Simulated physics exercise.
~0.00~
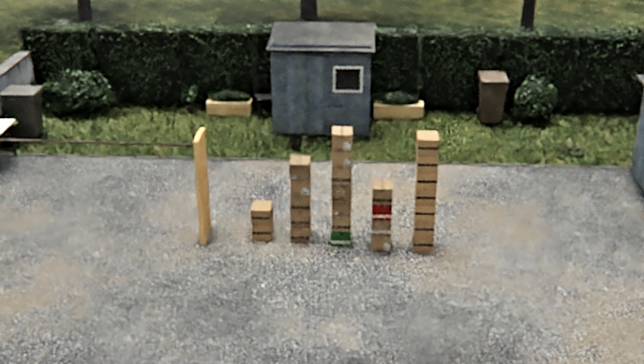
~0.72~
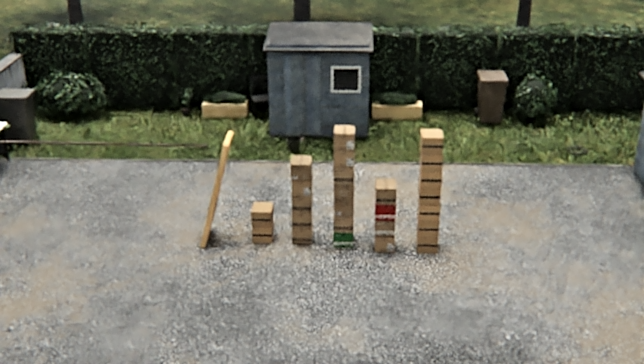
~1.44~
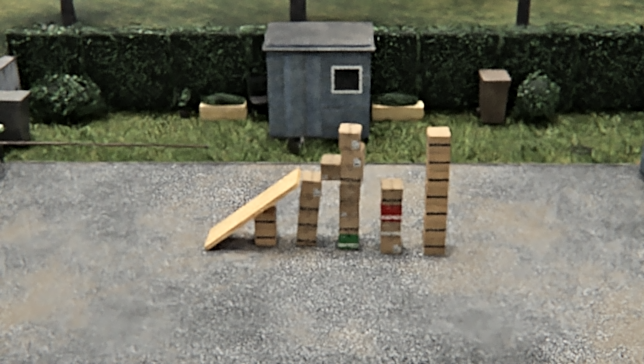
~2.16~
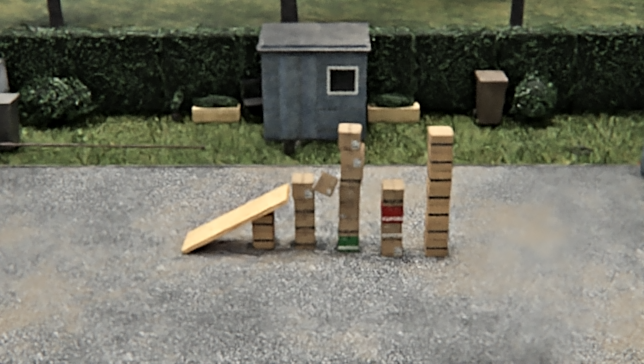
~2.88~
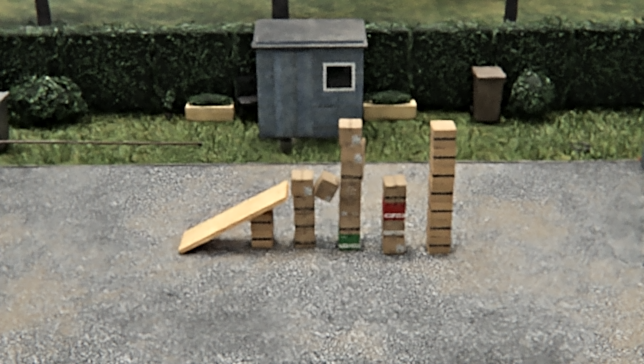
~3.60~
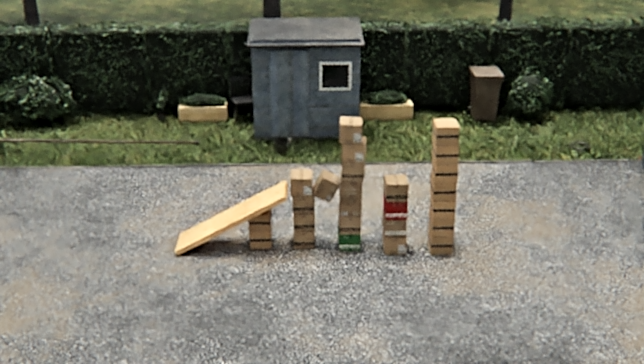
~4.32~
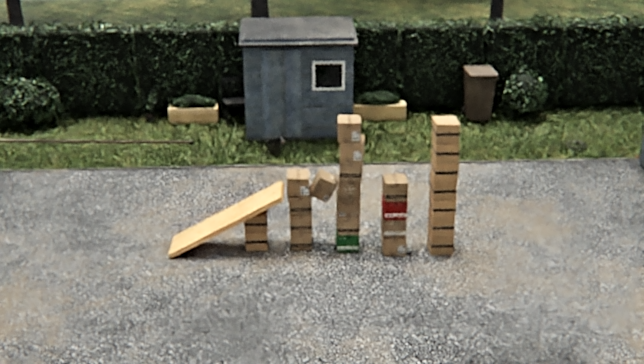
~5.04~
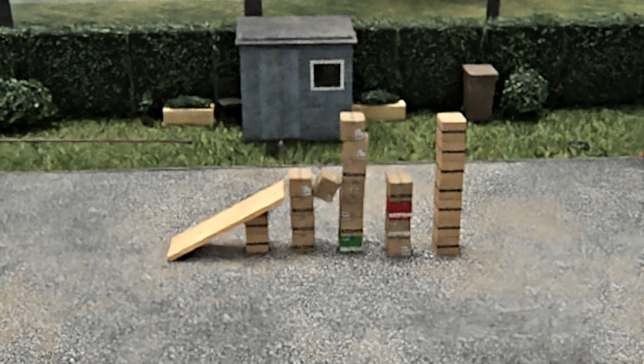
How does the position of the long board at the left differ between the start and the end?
At the start the board stands upright on its end. By the end it has tipped over onto its side, resting at a slant against the short stack beside it.
